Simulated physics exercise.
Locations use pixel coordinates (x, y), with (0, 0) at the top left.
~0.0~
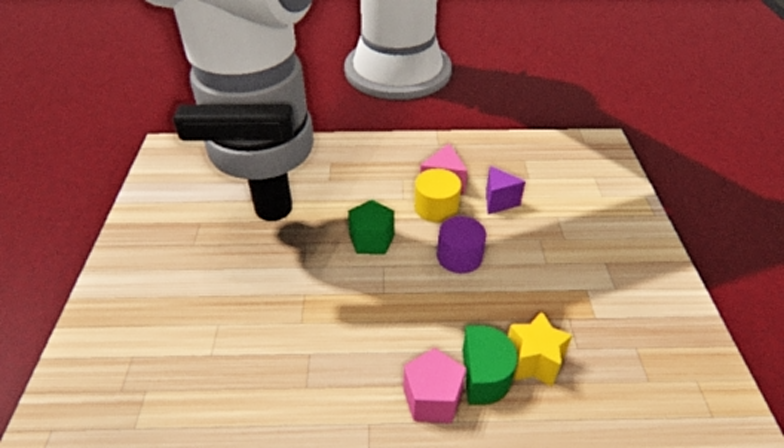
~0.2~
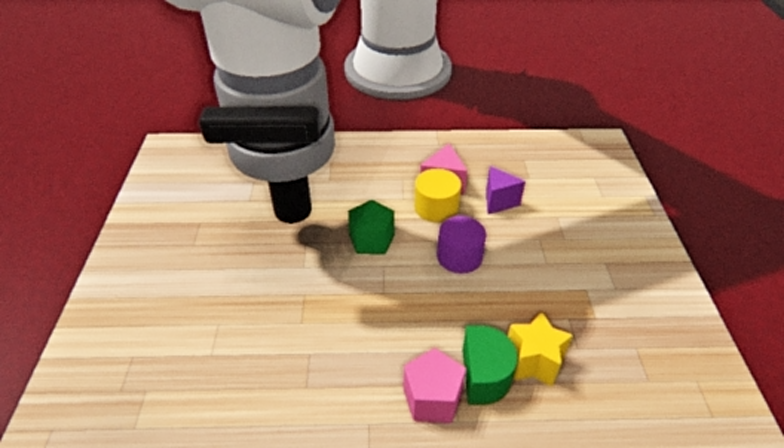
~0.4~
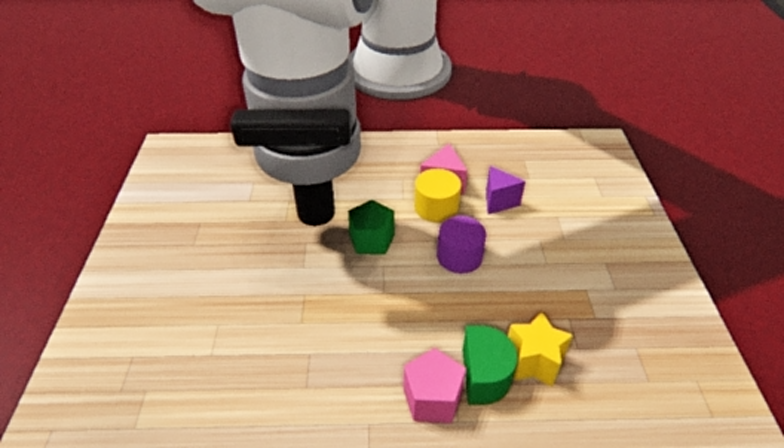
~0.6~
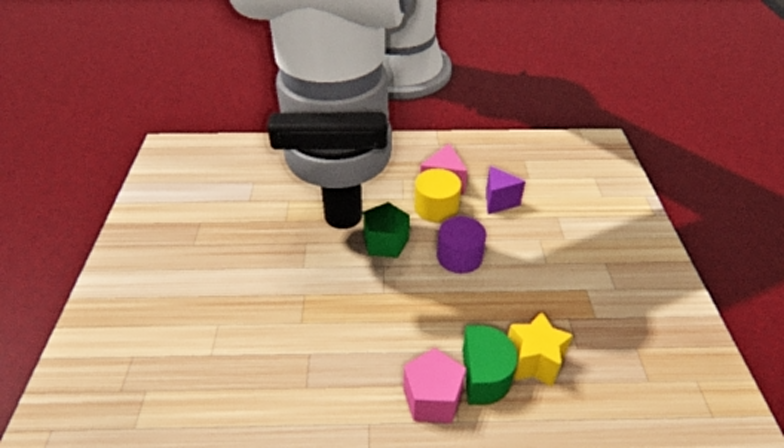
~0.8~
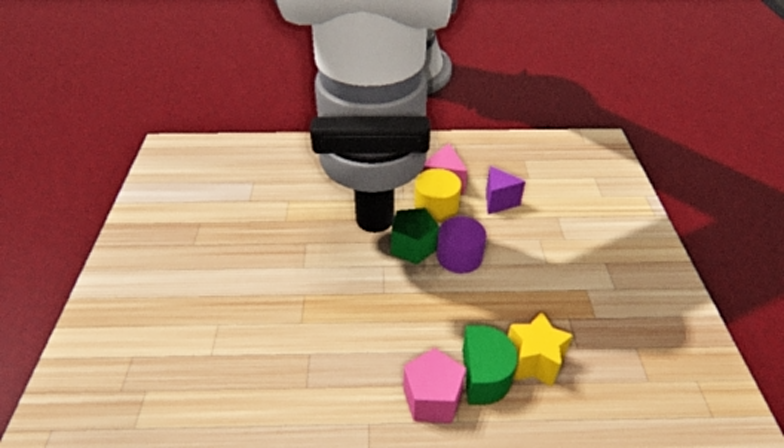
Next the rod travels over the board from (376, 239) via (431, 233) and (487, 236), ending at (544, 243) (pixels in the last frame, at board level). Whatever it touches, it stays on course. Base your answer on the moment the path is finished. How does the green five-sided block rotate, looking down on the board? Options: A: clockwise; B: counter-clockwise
I choose A.
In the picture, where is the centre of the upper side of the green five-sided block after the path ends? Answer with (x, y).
The point I'd pick in the picture is (541, 247).
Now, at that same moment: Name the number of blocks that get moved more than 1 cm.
It will shift three or more blocks.
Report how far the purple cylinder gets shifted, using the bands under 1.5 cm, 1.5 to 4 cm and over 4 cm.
Shift of over 4 cm.
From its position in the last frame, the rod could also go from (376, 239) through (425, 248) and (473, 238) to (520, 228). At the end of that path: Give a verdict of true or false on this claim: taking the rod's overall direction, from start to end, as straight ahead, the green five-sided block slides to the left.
False.
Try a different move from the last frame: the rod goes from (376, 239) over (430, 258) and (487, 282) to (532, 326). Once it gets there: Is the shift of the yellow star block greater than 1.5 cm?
My answer is no.
The first path, step by step. One third of the way, rod at (434, 215); green five-sided block at (470, 224), turned 35° clockwise; yellow cylinder at (443, 181); purple cylinder at (513, 246).
Two thirds of the way, rod at (492, 218); green five-sided block at (523, 237), turned 60° clockwise; yellow cylinder at (450, 180); pink triangular block at (446, 156); purple cylinder at (558, 268).
At the end, rod at (549, 225); green five-sided block at (541, 247), turned 90° clockwise; yellow cylinder at (450, 180); pink triangular block at (446, 156); purple cylinder at (570, 280).
